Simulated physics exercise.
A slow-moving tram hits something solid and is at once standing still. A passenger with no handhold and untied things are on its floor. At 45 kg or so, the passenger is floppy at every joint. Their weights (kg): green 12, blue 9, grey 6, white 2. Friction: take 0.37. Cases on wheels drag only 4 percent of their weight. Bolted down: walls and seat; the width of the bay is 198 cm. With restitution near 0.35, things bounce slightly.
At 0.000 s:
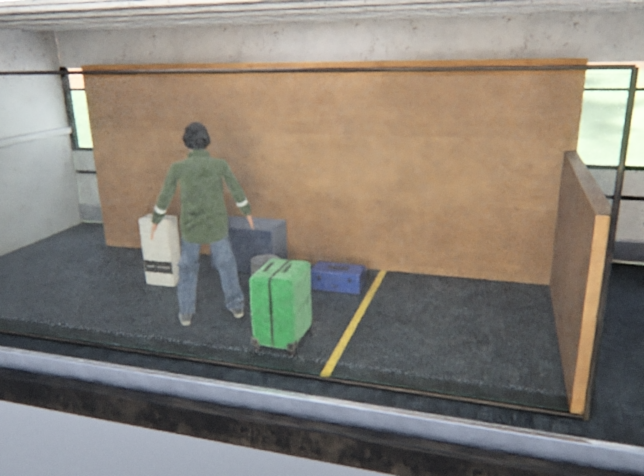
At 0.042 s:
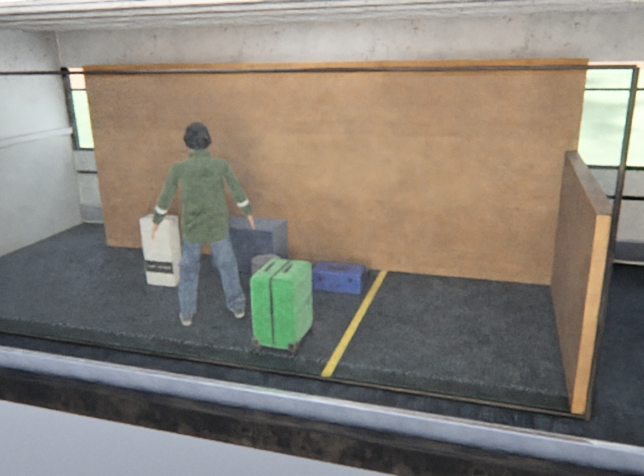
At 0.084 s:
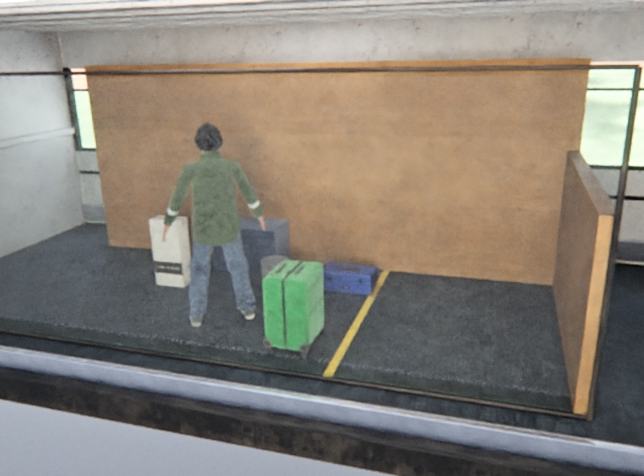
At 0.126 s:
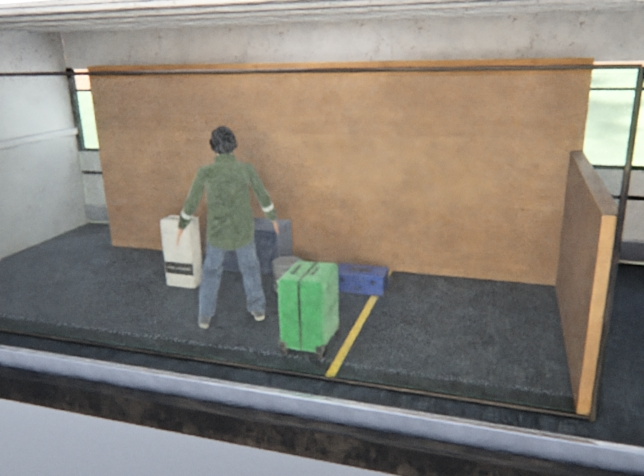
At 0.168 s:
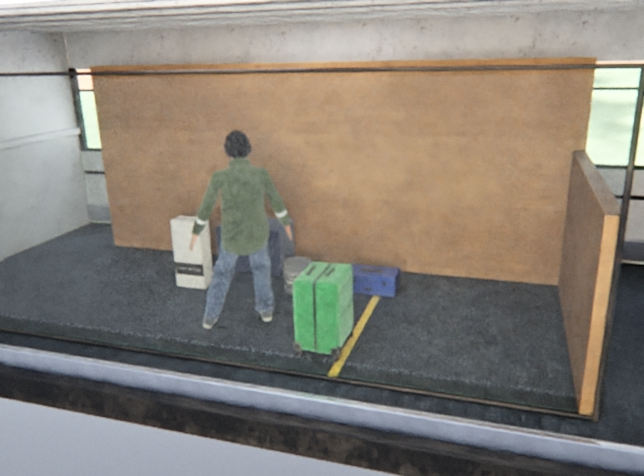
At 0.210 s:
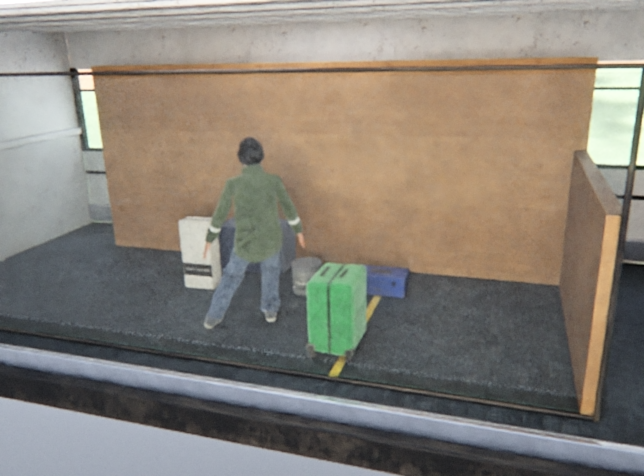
The footage shows a figure in a green jacket standing with its back to view among several cases; after barely moving at first, the figure, the green wheeled case and the blue toolbox slide right, the green case crossing the yellow line.
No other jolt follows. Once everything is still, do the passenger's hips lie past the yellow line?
Yes.
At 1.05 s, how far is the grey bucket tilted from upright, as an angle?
The angle from upright is close to 0°.
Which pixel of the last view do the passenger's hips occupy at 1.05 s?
Around (381, 333).
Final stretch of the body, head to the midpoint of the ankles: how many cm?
Around 90 cm separates them.
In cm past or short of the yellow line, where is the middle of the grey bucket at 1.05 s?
About 25 cm short of it.
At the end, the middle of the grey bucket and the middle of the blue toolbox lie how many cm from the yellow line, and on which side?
Grey bucket, 30 cm on the short side; blue toolbox, 40 cm on the past side.
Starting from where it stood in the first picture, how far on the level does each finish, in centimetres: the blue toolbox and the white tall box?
The blue toolbox finishes 70 off, while the white tall box finishes 70 off.
After 0.40 s the passenger's hips are 29 cm short of the yellow line, near (316, 298) in the last picture's view; the blue toolbox 24 cm past the yellow line, tilted 0°.
After 0.65 s the passenger's hips are 3 cm past the yellow line, near (356, 324) in the last picture's view; the blue toolbox 36 cm past the yellow line, tilted 0°.
After 1.05 s the passenger's hips are 22 cm past the yellow line, near (381, 333) in the last picture's view.
At rest, 3.3 s, green wheeled case crosses the yellow line; blue toolbox crosses the yellow line; grey bucket stops short of the yellow line; white tall box stops short of the yellow line; passenger's hips cross the yellow line; passenger's head crosses the yellow line.
